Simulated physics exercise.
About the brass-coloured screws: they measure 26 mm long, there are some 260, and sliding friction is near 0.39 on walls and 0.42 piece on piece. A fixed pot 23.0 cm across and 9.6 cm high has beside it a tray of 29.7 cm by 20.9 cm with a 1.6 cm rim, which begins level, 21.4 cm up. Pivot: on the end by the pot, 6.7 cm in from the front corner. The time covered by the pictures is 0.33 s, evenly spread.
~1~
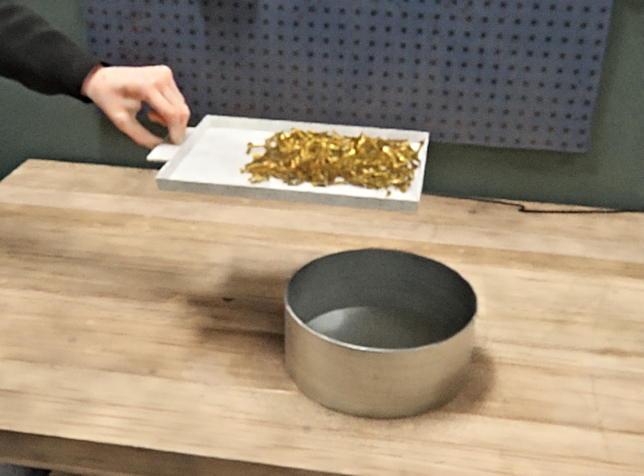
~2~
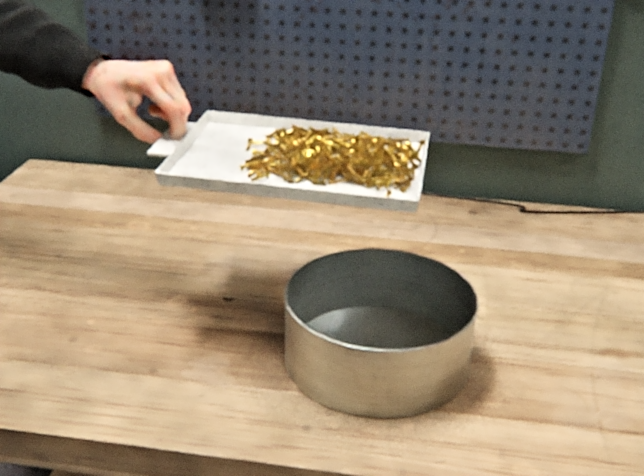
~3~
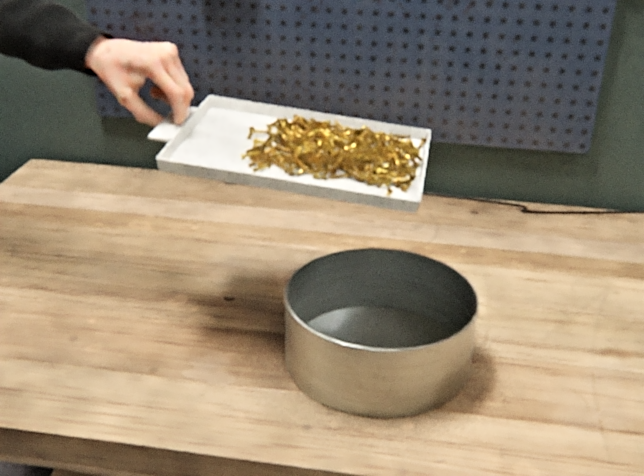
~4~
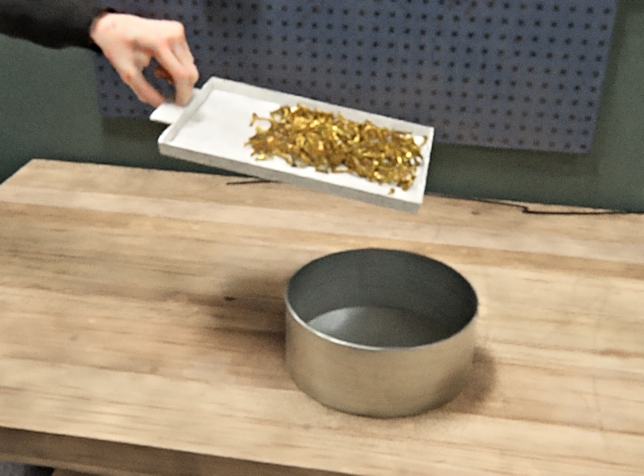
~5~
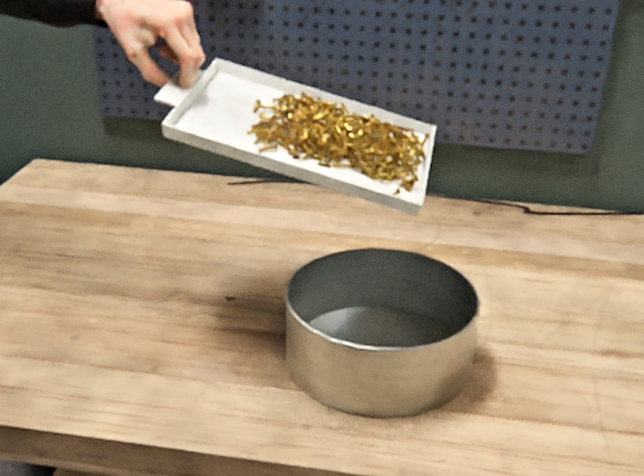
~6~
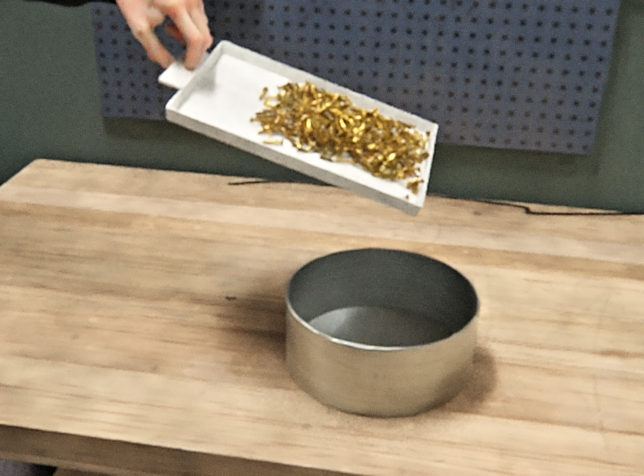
A white tray heaped with small brass-coloured screws starts level and tilts steadily, its left end rising in a hand's grip while its right end stays low, the pieces shifting slightly rightward. The hand, in a dark sleeve, reaches in from the upper left above an open grey metal pot. A still, slightly raised view shows a wooden workbench before a blue pegboard and green wall.
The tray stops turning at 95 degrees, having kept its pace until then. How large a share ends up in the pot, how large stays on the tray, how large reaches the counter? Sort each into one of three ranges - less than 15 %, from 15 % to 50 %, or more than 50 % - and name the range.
Ranges: Pot: More than 50 %; tray: Less than 15 %; counter: From 15 % to 50 %.
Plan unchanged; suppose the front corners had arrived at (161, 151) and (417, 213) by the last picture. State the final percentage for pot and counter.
Per cent by place - pot 100, counter 0.
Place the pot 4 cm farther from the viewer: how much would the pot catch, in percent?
Then close to 75 per cent.
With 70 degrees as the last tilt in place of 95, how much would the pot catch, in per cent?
About 50 in a hundred would end up in the pot.
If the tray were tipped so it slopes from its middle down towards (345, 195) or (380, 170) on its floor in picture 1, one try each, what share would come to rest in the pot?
I'd put it at about 100 per cent for the first tilt and about 25 per cent for the second.
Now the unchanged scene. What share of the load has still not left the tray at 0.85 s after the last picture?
It works out to near 35 per cent of the load.
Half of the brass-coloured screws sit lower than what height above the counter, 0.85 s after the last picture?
The halfway line is at about 12 cm.
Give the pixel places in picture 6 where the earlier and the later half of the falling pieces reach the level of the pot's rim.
At roughly (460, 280) first, later on at (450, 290).
Then, 0.51 s after the last picture, tilt 55 degrees; the tray holds 95 %, the pot 0 %.
Then, 0.85 s after the last picture, tilt 79 degrees; the tray holds 35 %, the pot 30 %.
Then, 1.28 s after the last picture, tilt 95 degrees; the tray holds 0 %, the pot 60 %.
In the end, pot 65 %, tray 0 %, counter 35 %.
